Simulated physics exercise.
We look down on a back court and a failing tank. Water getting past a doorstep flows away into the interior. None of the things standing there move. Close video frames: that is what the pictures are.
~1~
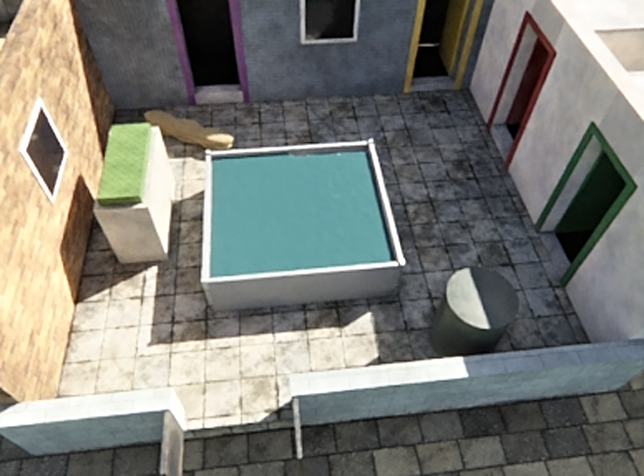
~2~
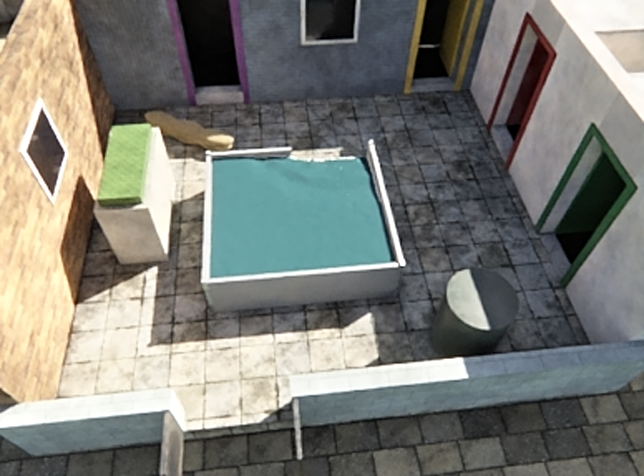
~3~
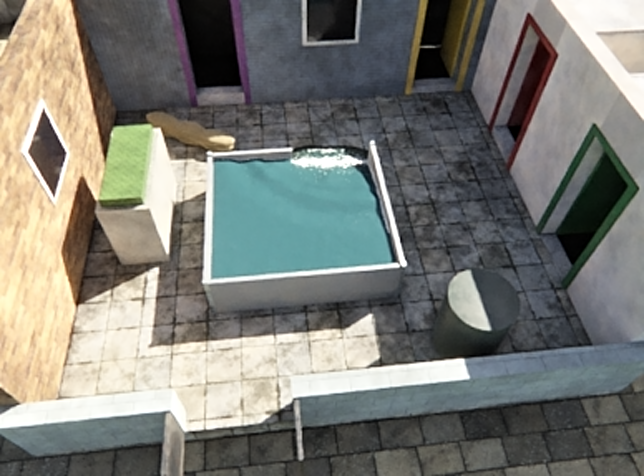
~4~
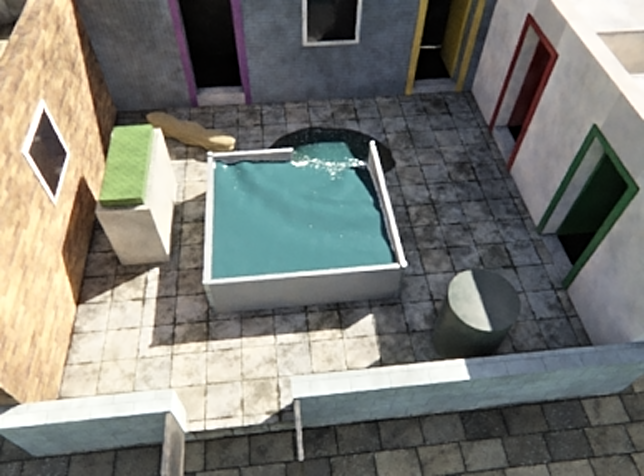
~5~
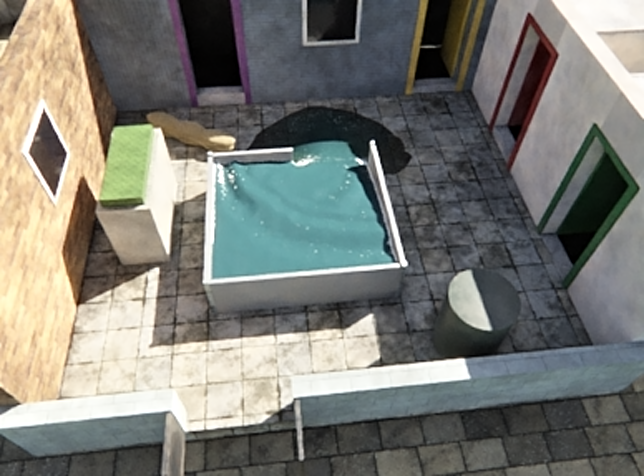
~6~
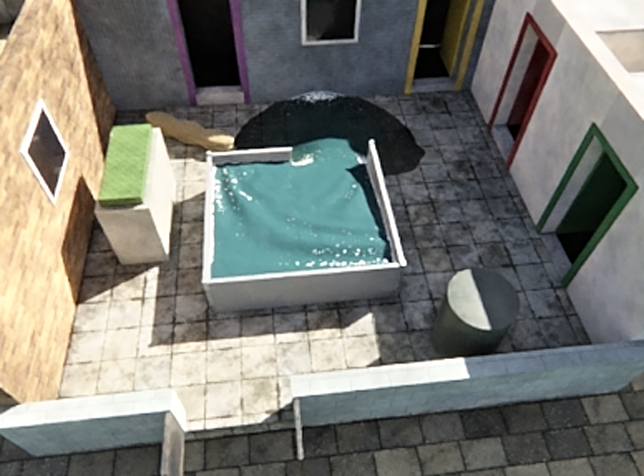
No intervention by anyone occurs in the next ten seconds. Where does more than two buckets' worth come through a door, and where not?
Outcome: Purple door: Little enough water. Green door: Too much water. Yellow door: Too much water. Red door: Little enough water.
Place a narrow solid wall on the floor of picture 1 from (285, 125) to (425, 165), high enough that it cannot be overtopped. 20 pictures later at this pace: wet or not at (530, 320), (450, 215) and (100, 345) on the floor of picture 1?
Results in order: Swamped / swamped / bone-dry.
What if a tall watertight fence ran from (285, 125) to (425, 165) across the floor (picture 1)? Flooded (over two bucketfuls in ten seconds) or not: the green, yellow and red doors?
Result: Green door ends up above; yellow door remains below; red door remains below.
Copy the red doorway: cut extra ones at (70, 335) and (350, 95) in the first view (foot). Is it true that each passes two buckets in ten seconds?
Taking them in order, one undershoots and the other overshoots.
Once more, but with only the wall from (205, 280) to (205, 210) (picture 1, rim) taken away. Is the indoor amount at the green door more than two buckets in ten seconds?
Green door: Crosses the threshold.
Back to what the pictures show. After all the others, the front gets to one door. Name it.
It's the green-painted one.
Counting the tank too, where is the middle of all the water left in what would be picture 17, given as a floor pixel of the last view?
Estimate: (315, 192).
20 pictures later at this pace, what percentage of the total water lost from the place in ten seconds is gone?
It should be close to 15 percent by then.
A moment on, water covers 20 % of the floor; the purple door wet at the sill, nothing in, the green door not reached, the yellow door wet at the sill, nothing in, the red door not reached.
Next, water covers 25 % of the floor; the purple door wet at the sill, nothing in, the green door not reached, the yellow door under two buckets in, the red door wet at the sill, nothing in.
Then, water covers 45 % of the floor; the purple door wet at the sill, nothing in, the green door wet at the sill, nothing in, the yellow door over two buckets in, the red door wet at the sill, nothing in.
Later, water covers 80 % of the floor; the purple door under two buckets in, the green door under two buckets in, the yellow door far over two buckets in, the red door under two buckets in.
In the end, water covers 95 % of the floor; the purple door under two buckets in, the green door over two buckets in, the yellow door far over two buckets in, the red door under two buckets in.
